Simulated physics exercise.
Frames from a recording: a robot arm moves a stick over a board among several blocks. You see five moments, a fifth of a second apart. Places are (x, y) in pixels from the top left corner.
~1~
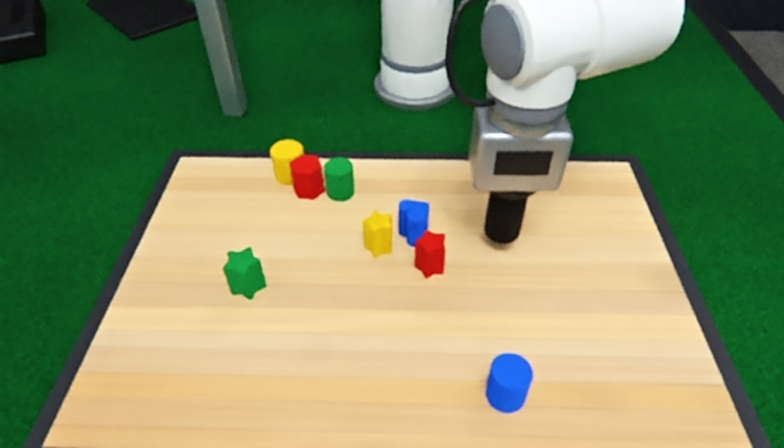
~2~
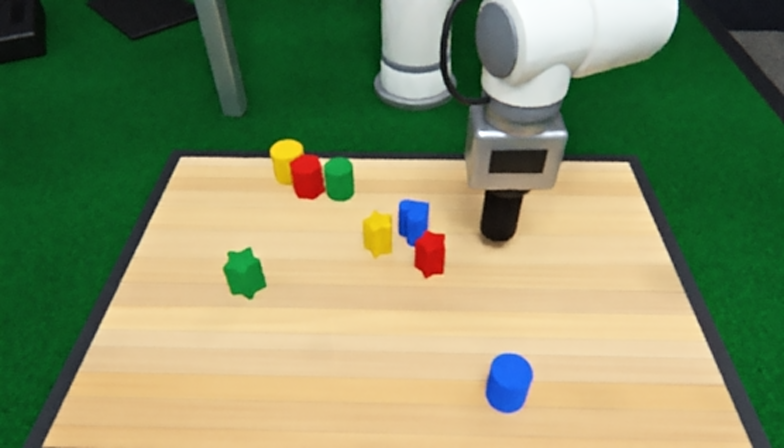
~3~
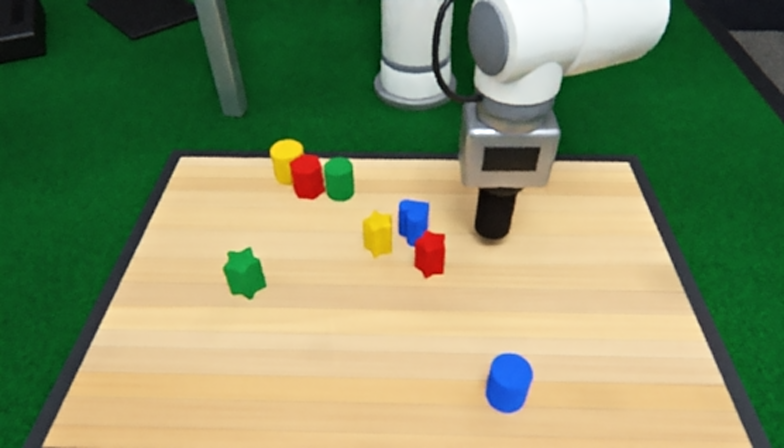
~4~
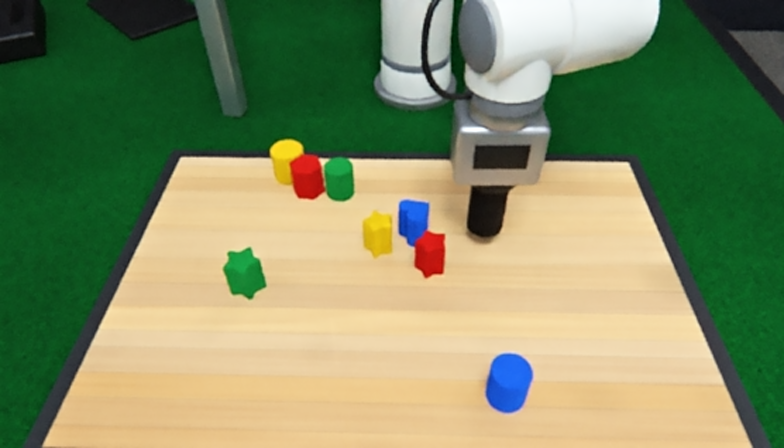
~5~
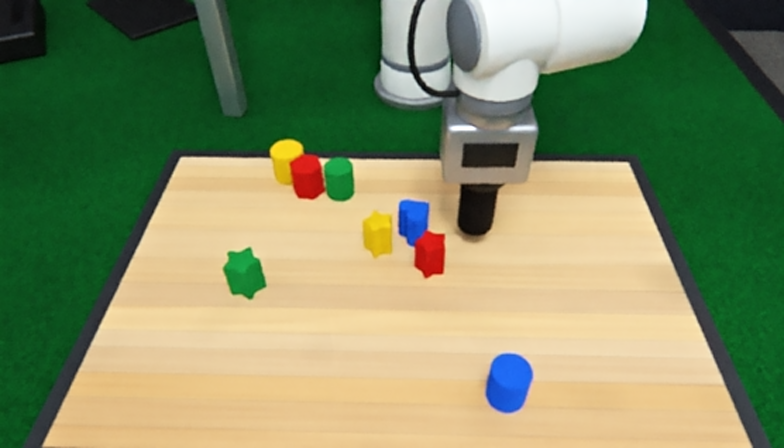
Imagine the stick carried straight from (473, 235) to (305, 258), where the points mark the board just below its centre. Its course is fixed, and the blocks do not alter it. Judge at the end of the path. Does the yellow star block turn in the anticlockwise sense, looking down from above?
I believe so.
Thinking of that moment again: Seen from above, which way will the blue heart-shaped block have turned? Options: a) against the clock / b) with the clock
Answer: B.
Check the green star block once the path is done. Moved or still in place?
It sits in its place.
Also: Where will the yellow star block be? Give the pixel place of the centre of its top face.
Its top middle will sit at (269, 233).
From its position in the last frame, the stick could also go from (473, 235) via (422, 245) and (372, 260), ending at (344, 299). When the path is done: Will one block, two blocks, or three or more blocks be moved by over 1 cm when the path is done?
Two blocks shift.
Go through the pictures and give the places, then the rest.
The first frame shows stick tip (502, 231); block tops, green star block (240, 259); yellow star block (378, 220); blue heart-shaped block (414, 208); red star block (432, 240).
The second frame shows stick (498, 229); blocks unchanged.
The third frame shows stick (492, 227); blocks unchanged.
The fourth frame shows stick (484, 225); blocks unchanged.
The fifth frame shows stick (475, 224); green star block (240, 259); yellow star block (378, 220); blue heart-shaped block (414, 208); red star block (432, 240).
On the path given first. One third of the way, stick (417, 231); yellow star block (370, 221), turned 25° anticlockwise; blue heart-shaped block (389, 207).
Two thirds of the way, stick (361, 238); yellow star block (329, 225), turned 80° anticlockwise; blue heart-shaped block (357, 200), turned 75° clockwise.
At the end, stick (303, 246); green star block in place; yellow star block (269, 233), turned 80° anticlockwise; blue heart-shaped block (357, 200), turned 80° clockwise; red star block in place.
